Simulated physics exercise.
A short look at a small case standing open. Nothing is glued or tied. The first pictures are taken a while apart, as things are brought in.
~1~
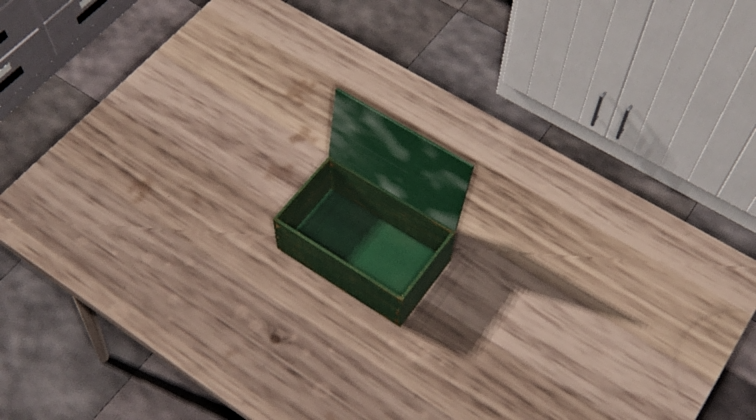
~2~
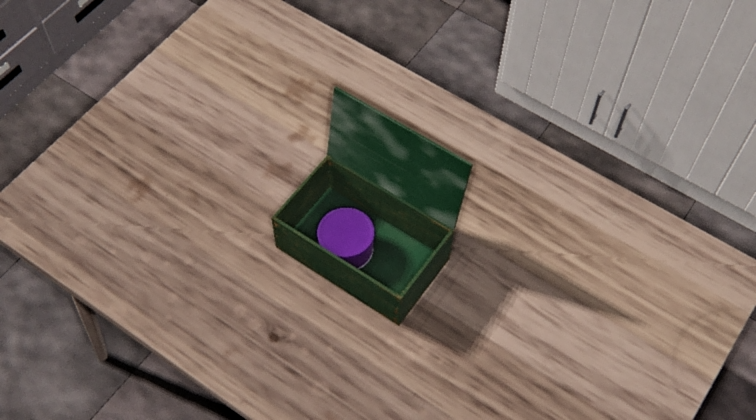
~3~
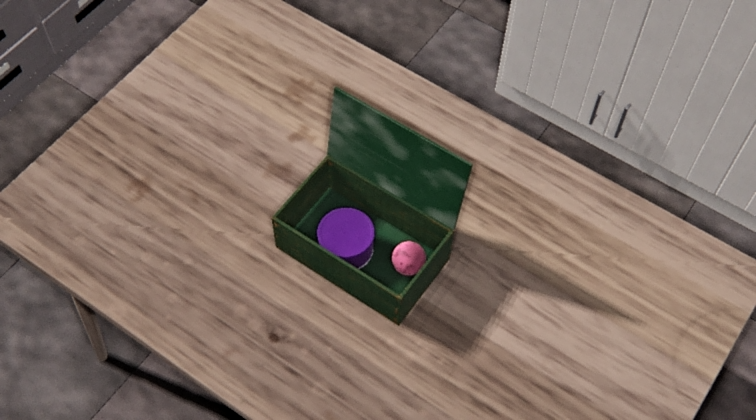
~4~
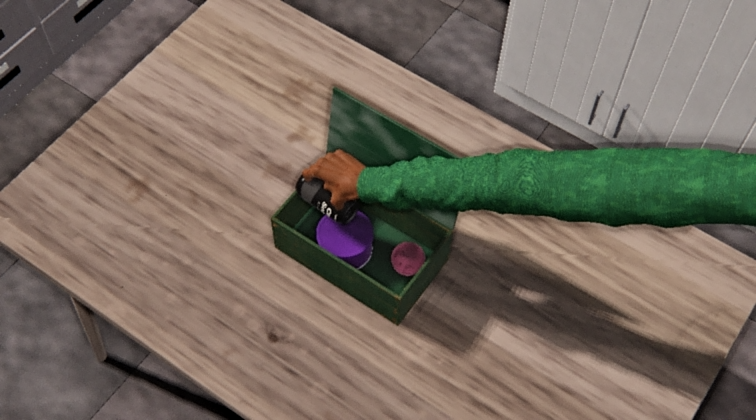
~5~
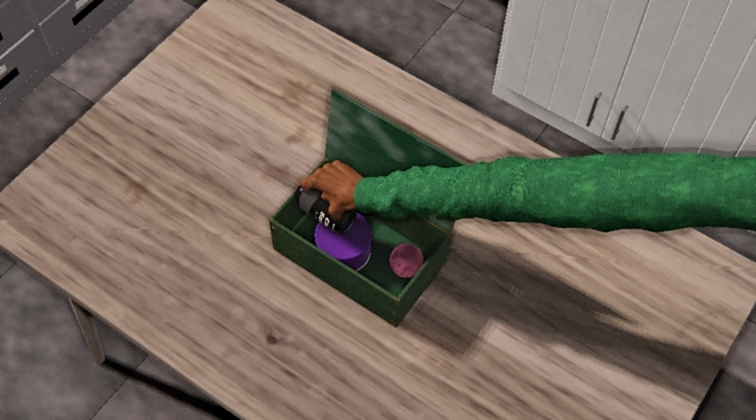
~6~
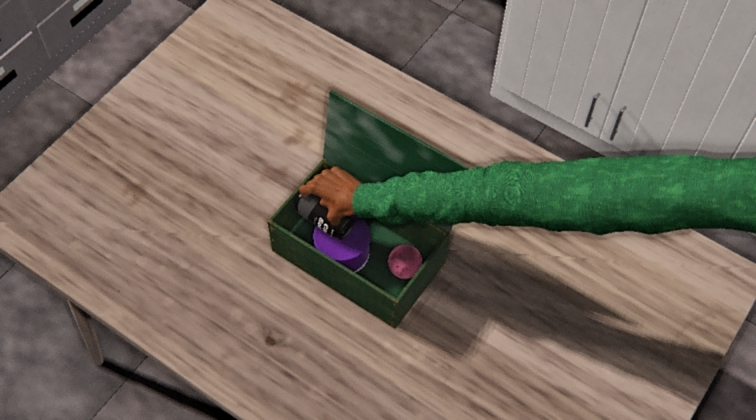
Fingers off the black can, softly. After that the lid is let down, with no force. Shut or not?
Outcome: The lid will not close.
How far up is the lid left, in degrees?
About 10°.
Then, 1.30 s after the last picture, lid 78° above the rim.
Then, 1.90 s after the last picture, lid 37° above the rim.
Then, 3.40 s after the last picture, lid 10° above the rim.
At rest, lid 9° above the rim; all 3 in place. Seen from the same camera at the end, black can near (324, 215).
